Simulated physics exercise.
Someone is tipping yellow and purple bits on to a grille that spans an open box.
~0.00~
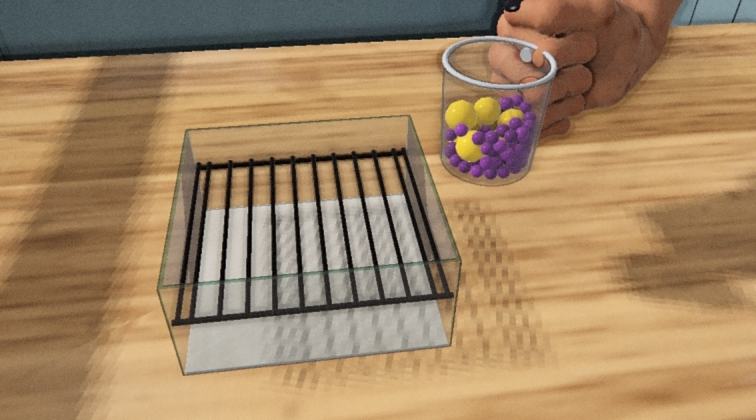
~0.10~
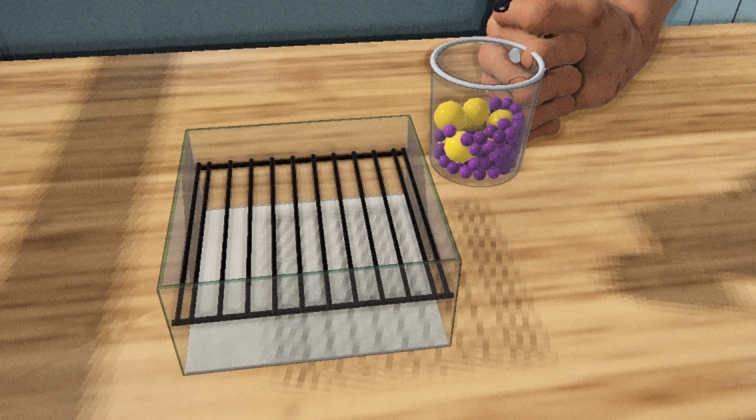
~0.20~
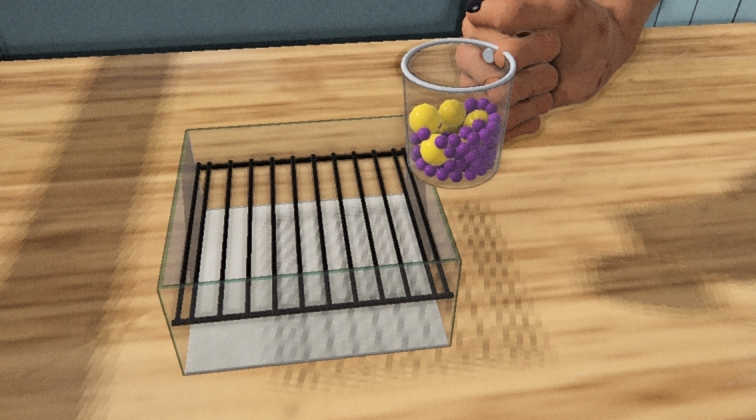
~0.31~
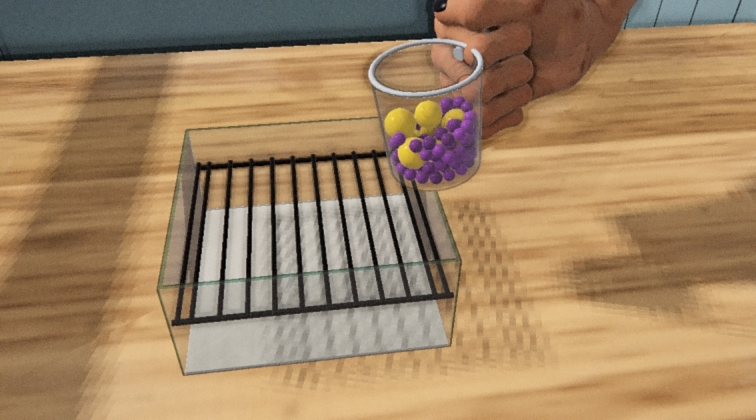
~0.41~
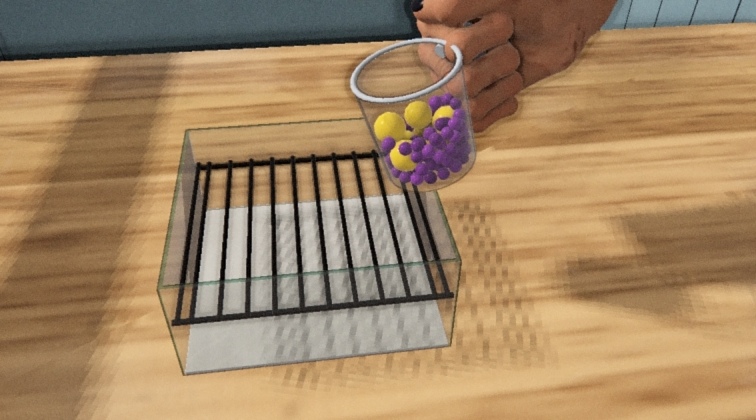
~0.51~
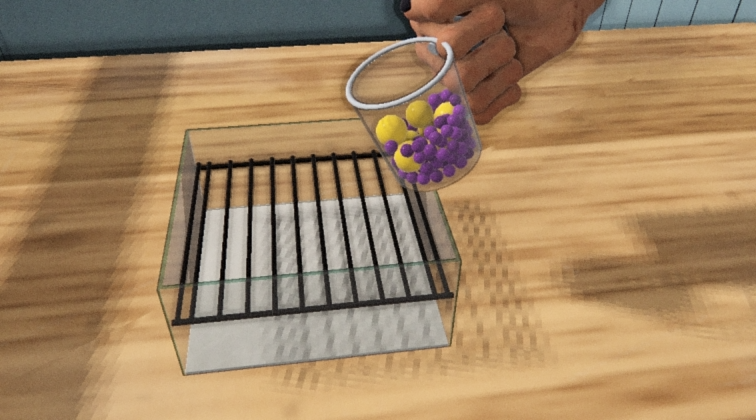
A hand carried a clear cup of yellow gumballs and small purple sweets leftward to the edge of a glass box with a black wire rack, gradually tilting the cup to the left.
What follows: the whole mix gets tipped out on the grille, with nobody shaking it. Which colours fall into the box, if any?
The yellow ones hang back up top, and as for the purple ones, they go right down.
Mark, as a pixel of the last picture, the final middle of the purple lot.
In the last picture its middle comes to rest at about (348, 266).
Around 0.83 s, yellow ones, all in the cup; purple ones, all in the cup.
Around 1.25 s, yellow ones, all in the cup; purple ones, all in the cup.
Around 1.69 s, yellow ones, about half in the cup, about half on or over the wires; purple ones, about two thirds in the cup, about a quarter on or over the wires, about a quarter under the rack.
Finally (3.2 s), yellow ones, all on the wires, none under the rack; purple ones, a stray few on the wires, nearly all under the rack, a stray few outside the box.
